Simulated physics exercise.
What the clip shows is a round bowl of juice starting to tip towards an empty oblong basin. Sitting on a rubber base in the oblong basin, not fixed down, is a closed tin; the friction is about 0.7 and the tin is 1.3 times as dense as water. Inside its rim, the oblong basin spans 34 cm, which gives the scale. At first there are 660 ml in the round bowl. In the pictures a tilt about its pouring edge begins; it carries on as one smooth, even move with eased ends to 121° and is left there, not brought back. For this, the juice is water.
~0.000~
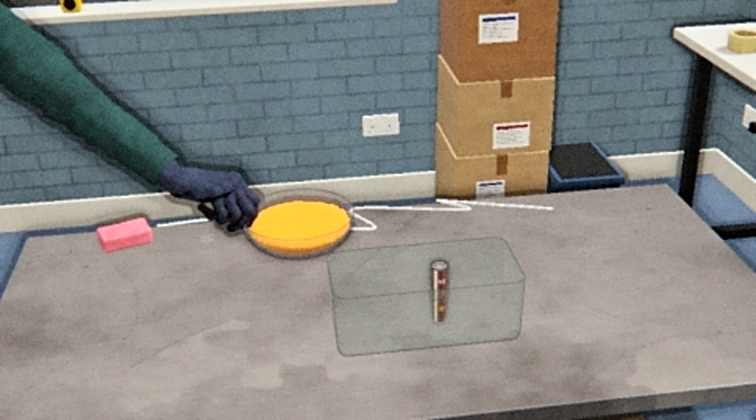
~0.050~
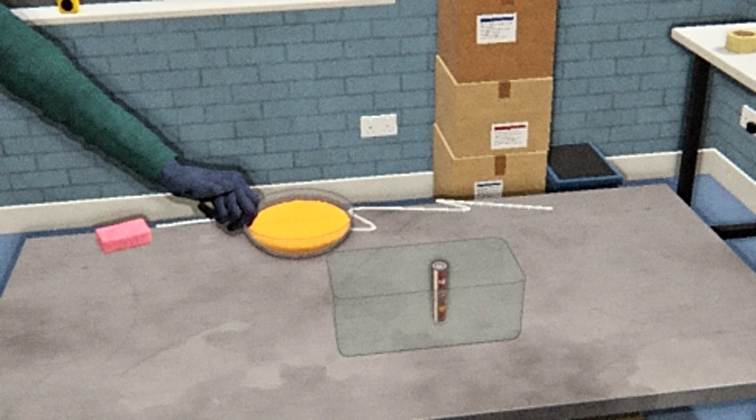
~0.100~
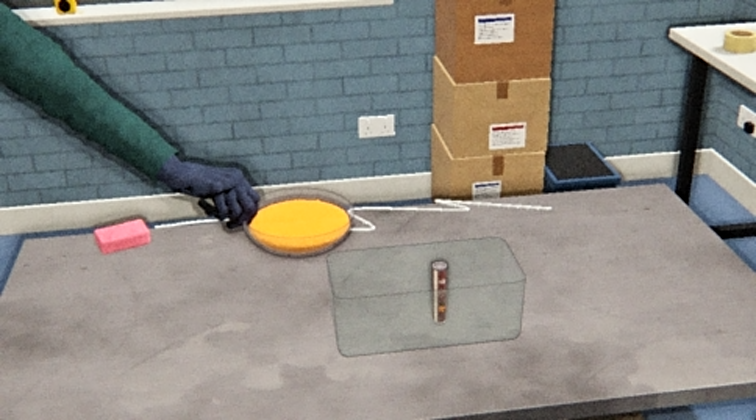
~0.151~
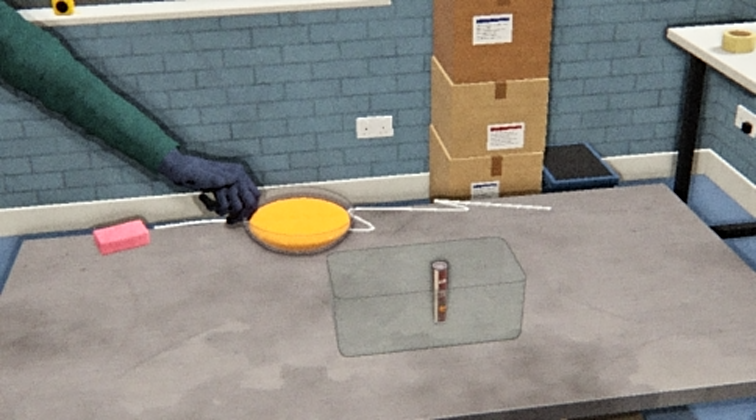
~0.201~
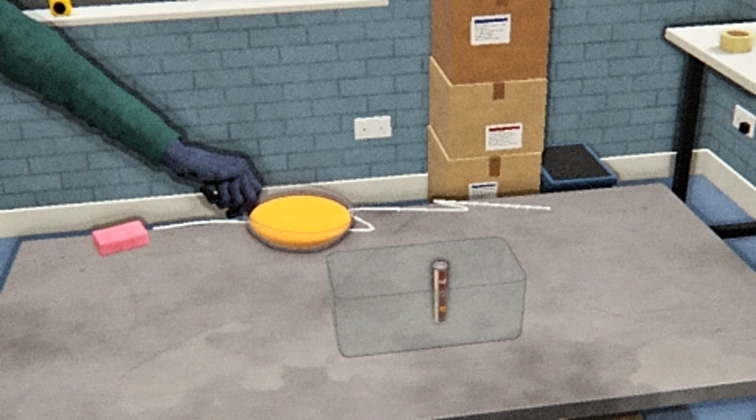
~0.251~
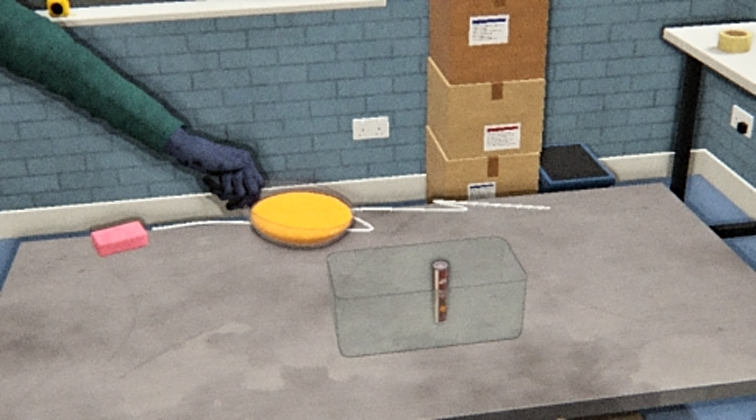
A gloved hand slightly tilts a round bowl of orange juice beside a clear oblong basin.
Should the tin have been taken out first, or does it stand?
It does not overbalance.
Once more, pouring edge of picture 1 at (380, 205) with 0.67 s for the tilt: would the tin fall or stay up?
Result: Tin upright.
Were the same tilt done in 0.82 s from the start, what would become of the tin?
Result: Tin tipped over.
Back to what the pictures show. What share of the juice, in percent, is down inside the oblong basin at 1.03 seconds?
It works out near 98 per cent.
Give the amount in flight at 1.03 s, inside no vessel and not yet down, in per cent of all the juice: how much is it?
Near 3 percent.
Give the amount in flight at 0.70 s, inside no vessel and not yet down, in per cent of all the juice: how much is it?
Share: Roughly 54 per cent.
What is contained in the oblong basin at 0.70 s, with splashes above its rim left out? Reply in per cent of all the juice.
Roughly 24 per cent.
After 0.70 s the tilt is 72° and 22 per cent is still to pour; the tin stands where it began.
After 1.03 s the tilt is 112° and 0 per cent is still to pour; the tin stands where it began.
After 1.38 s the tilt is 121° and 0 per cent is still to pour; the tin stands where it began.
After 1.75 s the tilt is 121° and 0 per cent is still to pour; the tin stands where it began.
In the end the tin stands where it began.
